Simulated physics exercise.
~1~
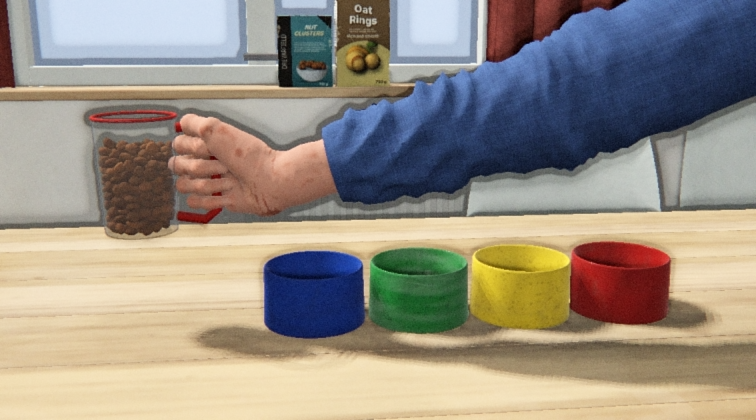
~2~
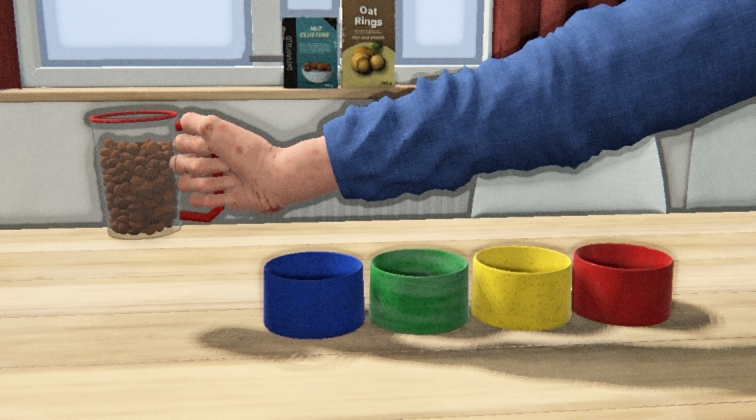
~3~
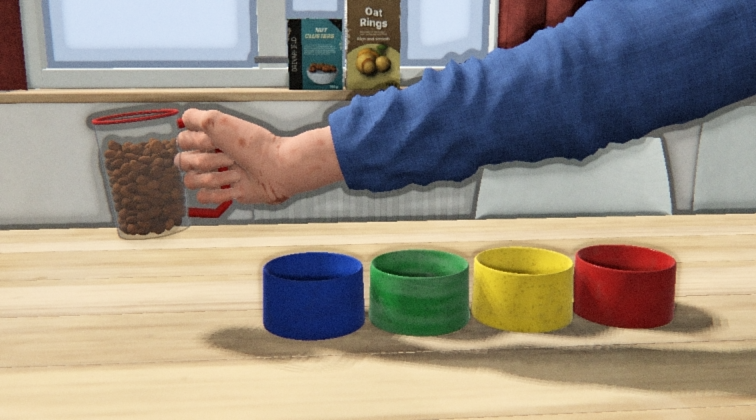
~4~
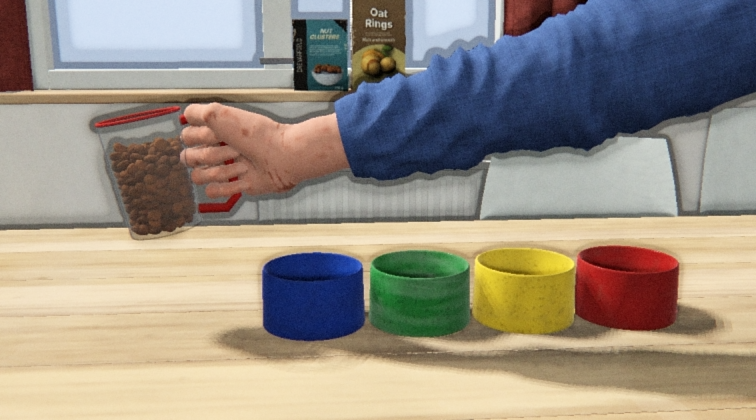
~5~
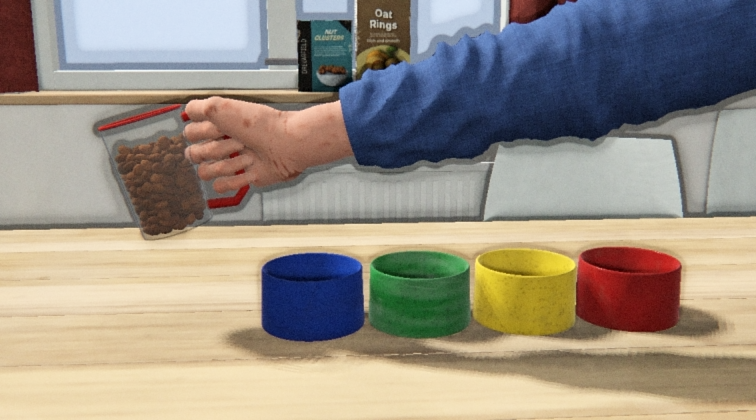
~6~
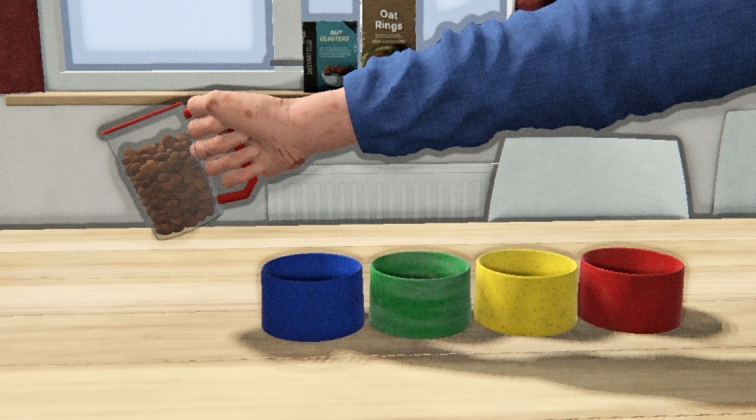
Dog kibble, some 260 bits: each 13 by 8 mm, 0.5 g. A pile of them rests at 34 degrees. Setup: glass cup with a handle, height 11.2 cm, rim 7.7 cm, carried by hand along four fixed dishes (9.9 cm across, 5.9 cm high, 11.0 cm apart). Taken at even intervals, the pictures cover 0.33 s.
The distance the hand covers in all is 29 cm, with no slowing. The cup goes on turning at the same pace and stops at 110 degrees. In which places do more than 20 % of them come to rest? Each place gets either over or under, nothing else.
Red dish: It will hold at most a fifth; blue dish: It will hold more than a fifth; green dish: It will hold at most a fifth; yellow dish: It will hold at most a fifth; counter: It will hold more than a fifth.
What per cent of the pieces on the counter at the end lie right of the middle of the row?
About 0 %.
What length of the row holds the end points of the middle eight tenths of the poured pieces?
I'd put it at close to 19 cm.
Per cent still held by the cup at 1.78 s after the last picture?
Near 35 per cent of the load.
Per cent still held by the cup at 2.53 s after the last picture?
20 per cent.
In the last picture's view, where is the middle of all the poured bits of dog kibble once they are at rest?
After settling, the middle sits near (299, 314).
Then, 1.07 s after the last picture, tilt 100 degrees; cup holds 95 %.
Then, 1.78 s after the last picture, tilt 110 degrees; cup holds 35 %, blue 30 %.
Then, 2.53 s after the last picture, tilt 110 degrees; cup holds 20 %, blue 45 %.
In the end, red 0 %, blue 45 %, green 10 %, yellow 0 %, counter 35 %, cup 10 %.
